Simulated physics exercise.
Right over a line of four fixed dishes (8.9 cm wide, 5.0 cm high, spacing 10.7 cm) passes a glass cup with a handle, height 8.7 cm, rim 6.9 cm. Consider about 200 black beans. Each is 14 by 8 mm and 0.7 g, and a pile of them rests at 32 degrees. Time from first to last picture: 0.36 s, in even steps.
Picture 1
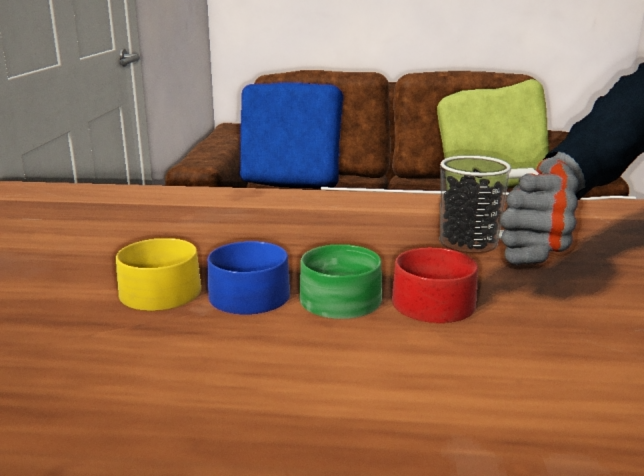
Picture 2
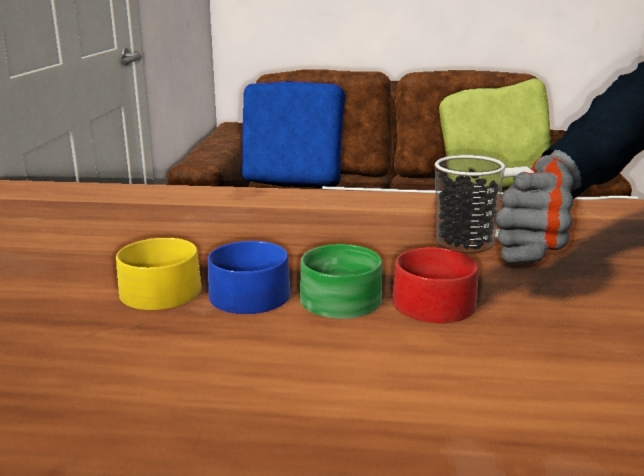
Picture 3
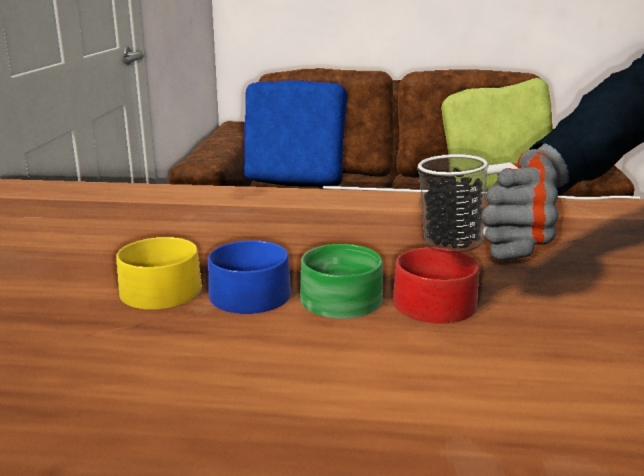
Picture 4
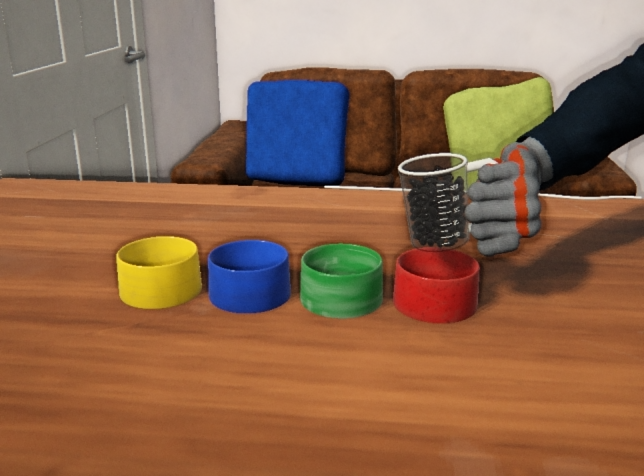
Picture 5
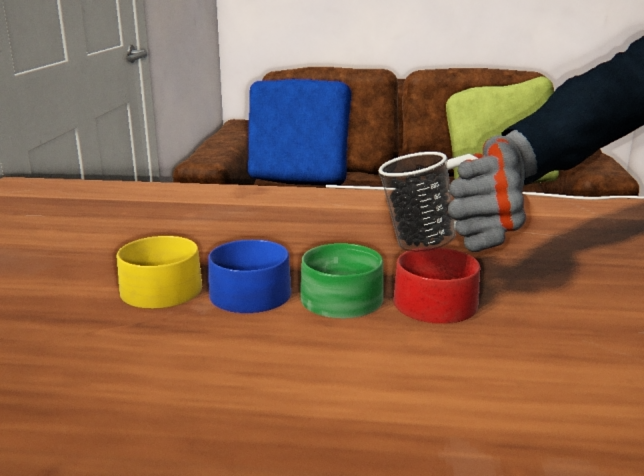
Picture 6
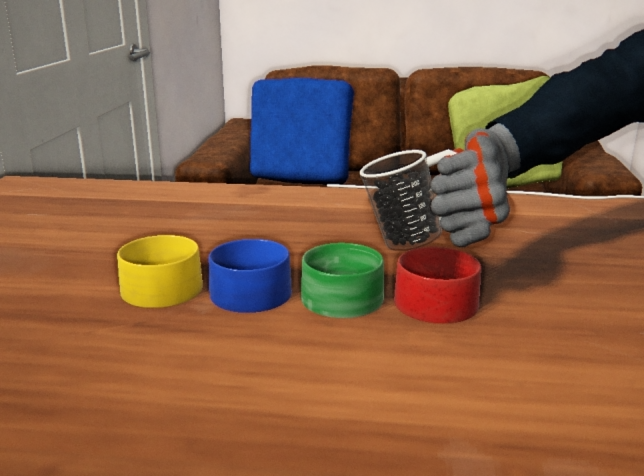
A wooden table is seen from the front and slightly above, with a grey door at left and a brown sofa holding blue and lime-green cushions behind. Yellow, blue, green and red dishes sit in a row from left to right, while a grey-and-orange gloved hand holds a clear cup of black beans at right. The hand moves the cup a short way left above the red dish, gradually tilting it leftward, as the view shifts very slightly.
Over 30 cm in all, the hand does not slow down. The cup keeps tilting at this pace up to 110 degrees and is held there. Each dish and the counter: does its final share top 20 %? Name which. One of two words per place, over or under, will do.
Red: I expect it will get a fifth or less of the pieces. Blue: I expect it will get a fifth or less of the pieces. Green: I expect it will get a fifth or less of the pieces. Yellow: I expect it will get more than a fifth of the pieces. Counter: I expect it will get a fifth or less of the pieces.
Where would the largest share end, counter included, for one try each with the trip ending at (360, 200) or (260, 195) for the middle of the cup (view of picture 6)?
Largest portions, in order: Green and blue.
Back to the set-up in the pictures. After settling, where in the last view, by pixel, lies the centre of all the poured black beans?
About (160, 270).
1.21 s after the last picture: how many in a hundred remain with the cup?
It works out to about 95 per cent of the load.
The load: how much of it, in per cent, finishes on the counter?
The share comes to some 0 percent.
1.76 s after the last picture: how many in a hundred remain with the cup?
Approx. 45 % - an estimate.
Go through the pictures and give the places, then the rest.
The first picture shows cup at (472, 205), tilt 0 degrees, lip at (443, 165), moved 0.0 cm; middle of the pieces at (471, 213); red dish at (436, 264); green dish at (341, 260); blue dish at (248, 257); yellow dish at (157, 253).
The second picture shows cup at (467, 204), tilt 1 degrees, lip at (437, 165), moved 0.5 cm; middle of the pieces at (466, 213).
The third picture shows cup at (453, 204), tilt 5 degrees, lip at (420, 167), moved 2.1 cm; middle of the pieces at (453, 212).
The fourth picture shows cup at (436, 203), tilt 9 degrees, lip at (400, 168), moved 4.0 cm; middle of the pieces at (437, 211).
The fifth picture shows cup at (420, 202), tilt 14 degrees, lip at (380, 170), moved 5.8 cm; middle of the pieces at (421, 211).
The sixth picture shows cup at (404, 201), tilt 18 degrees, lip at (362, 172), moved 7.6 cm; middle of the pieces at (405, 210); red dish at (439, 263); green dish at (343, 259); blue dish at (249, 255); yellow dish at (158, 250).
Then, 0.73 s after the last picture, tilt 61 degrees; cup holds 100 %.
Then, 1.21 s after the last picture, tilt 90 degrees; cup holds 95 %, yellow 5 %.
Then, 1.76 s after the last picture, tilt 110 degrees; cup holds 45 %, yellow 55 %.
In the end, red 0 %, blue 0 %, green 0 %, yellow 100 %, counter 0 %.
